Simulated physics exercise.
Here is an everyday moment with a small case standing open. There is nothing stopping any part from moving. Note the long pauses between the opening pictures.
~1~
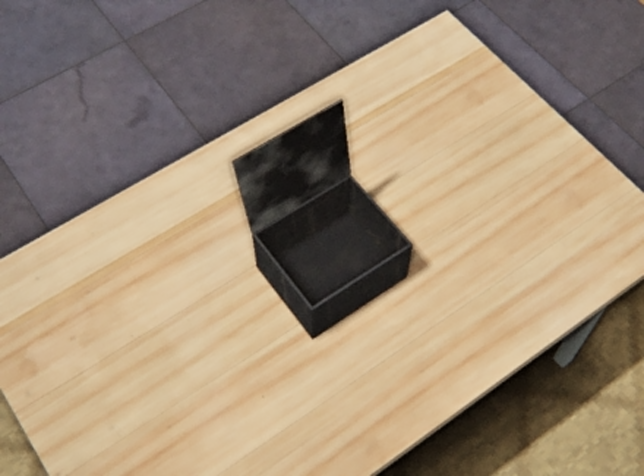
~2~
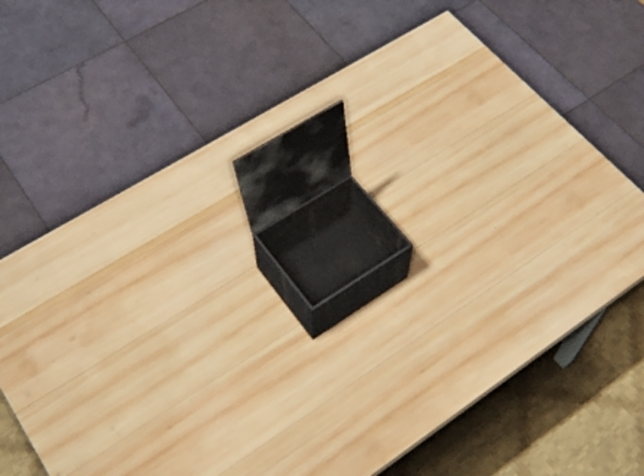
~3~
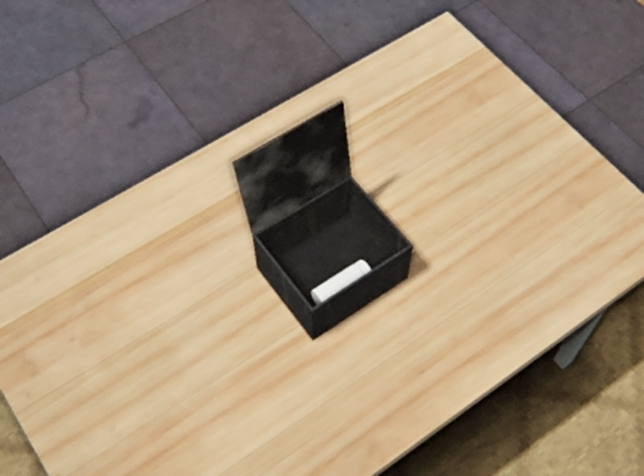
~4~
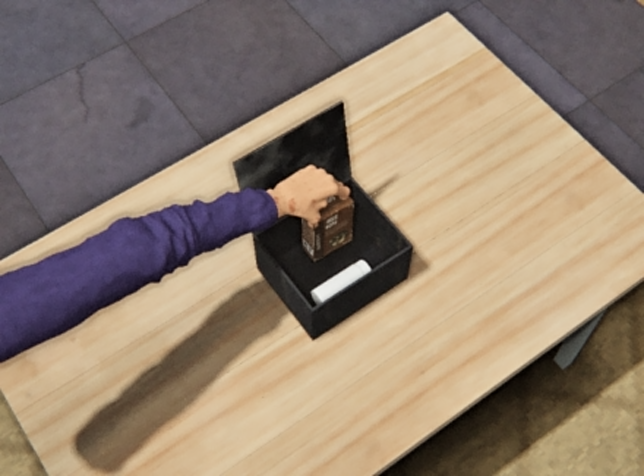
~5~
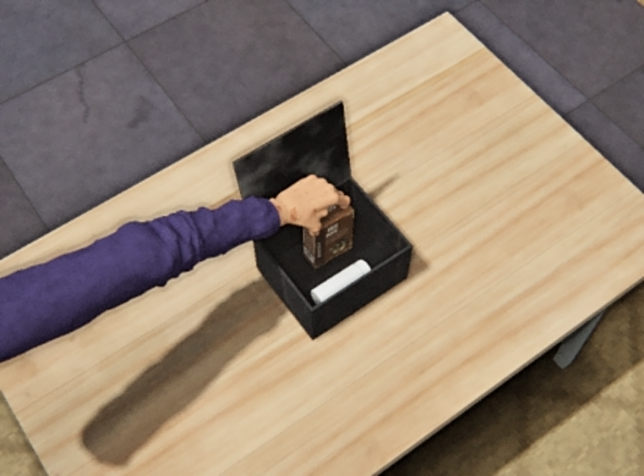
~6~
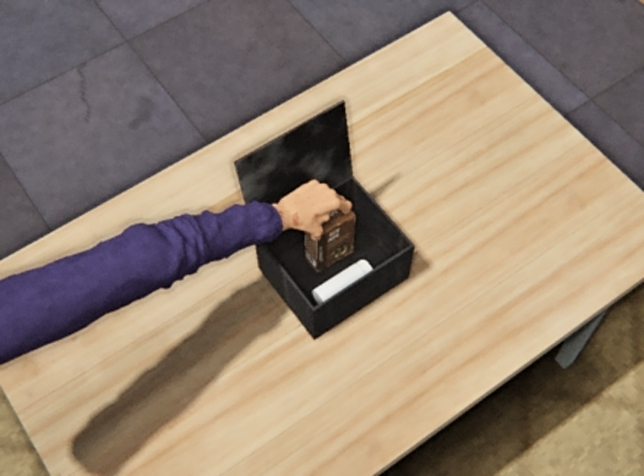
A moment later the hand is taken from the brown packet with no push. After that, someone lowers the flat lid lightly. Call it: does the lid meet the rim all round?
No, the lid is held open.
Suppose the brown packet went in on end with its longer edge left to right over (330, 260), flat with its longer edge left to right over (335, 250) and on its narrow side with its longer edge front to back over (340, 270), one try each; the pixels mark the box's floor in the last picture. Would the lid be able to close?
With the first placement it can't come down; with the second it drops into place; with the third it can't come down.
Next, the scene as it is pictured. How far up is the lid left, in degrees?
About 20° above the rim.
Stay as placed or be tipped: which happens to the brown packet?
Once everything settles, the brown packet keeps its original angle.
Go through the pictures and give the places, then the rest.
In the first frame, the last thing is not in view yet.
In the second frame, the last thing is not in view yet.
In the third frame, the last thing is not in view yet; white shaker (343, 285).
The fourth frame shows still above its spot; brown packet (327, 225); white shaker (343, 286).
The fifth frame shows still above its spot; brown packet (328, 233); white shaker (343, 285).
The sixth frame shows in place under the hand; brown packet (330, 238); white shaker (344, 285).
Then, 1.30 s on from there, lid 78° above the rim.
Then, 1.80 s on from there, lid 43° above the rim.
In the end, lid 22° above the rim; both unmoved. At the end, from the last picture's camera, brown packet near (330, 238).
